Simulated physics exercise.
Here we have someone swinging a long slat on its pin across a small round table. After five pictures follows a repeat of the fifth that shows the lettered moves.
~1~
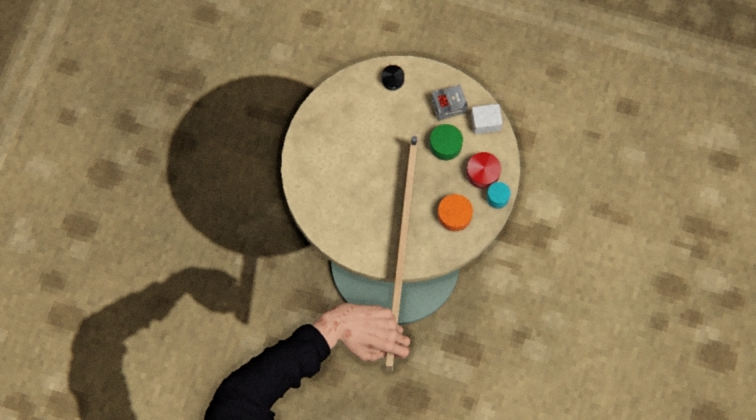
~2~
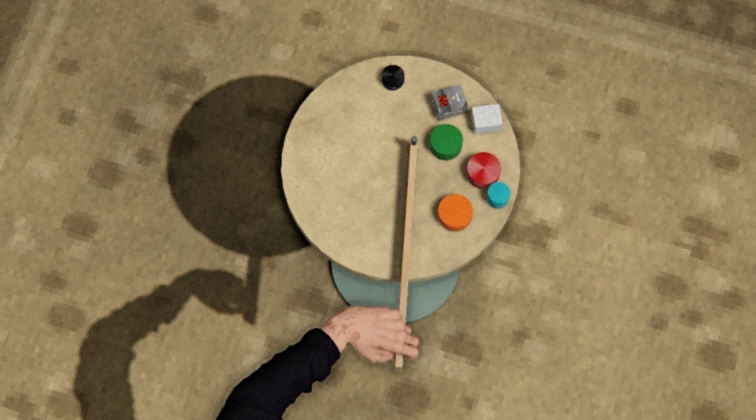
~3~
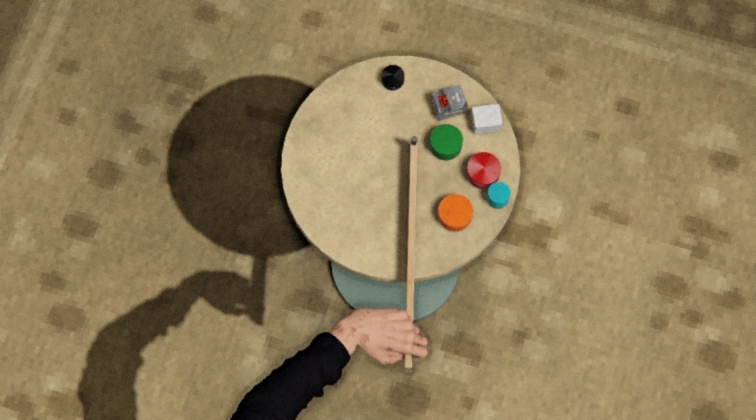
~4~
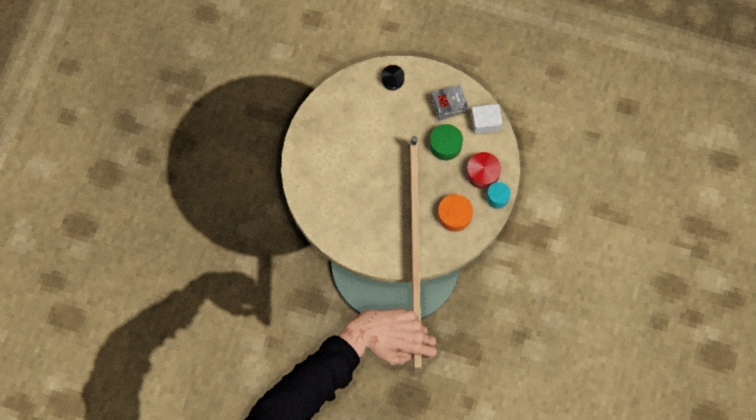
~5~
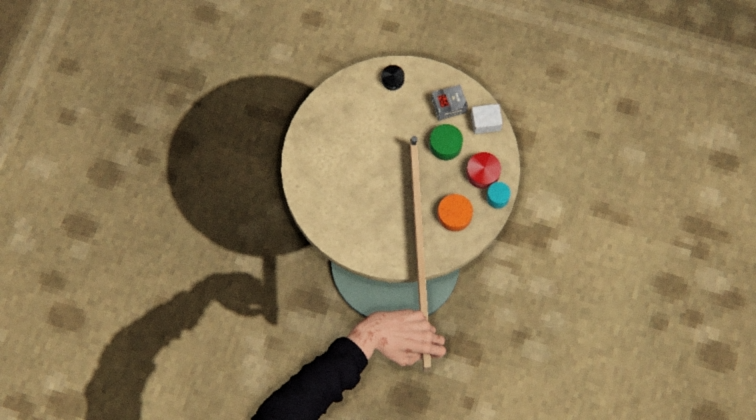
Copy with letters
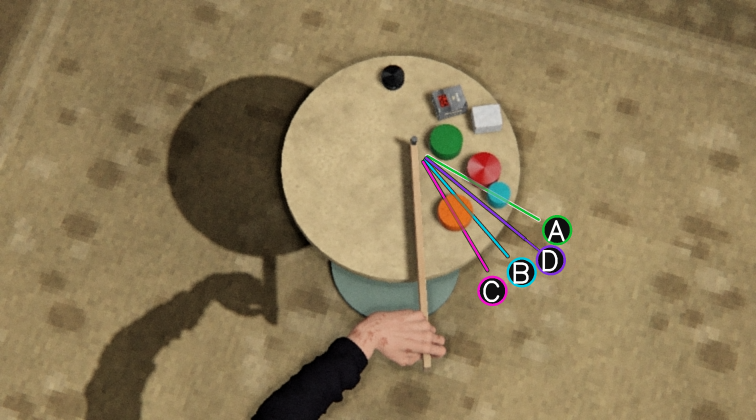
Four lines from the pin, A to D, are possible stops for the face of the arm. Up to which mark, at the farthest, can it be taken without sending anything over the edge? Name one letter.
It should halt at B.
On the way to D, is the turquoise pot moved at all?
Yes.
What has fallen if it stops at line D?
It is the turquoise pot.
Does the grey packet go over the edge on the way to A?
No.
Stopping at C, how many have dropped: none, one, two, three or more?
By then, none.
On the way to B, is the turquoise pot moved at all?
Yes.
On the copy, A at (483, 188); B at (466, 208); C at (455, 215); D at (475, 198).
On B. First, arm (437, 214); turquoise pot (498, 195); white block (487, 119).
Then, arm (454, 207); orange pot (473, 206); turquoise pot (499, 195).
Finally, arm (463, 200); turquoise pot (511, 191); orange pot (485, 201); nothing has fallen.
By contrast, A drops the turquoise pot; C is safe but short; D drops the turquoise pot.
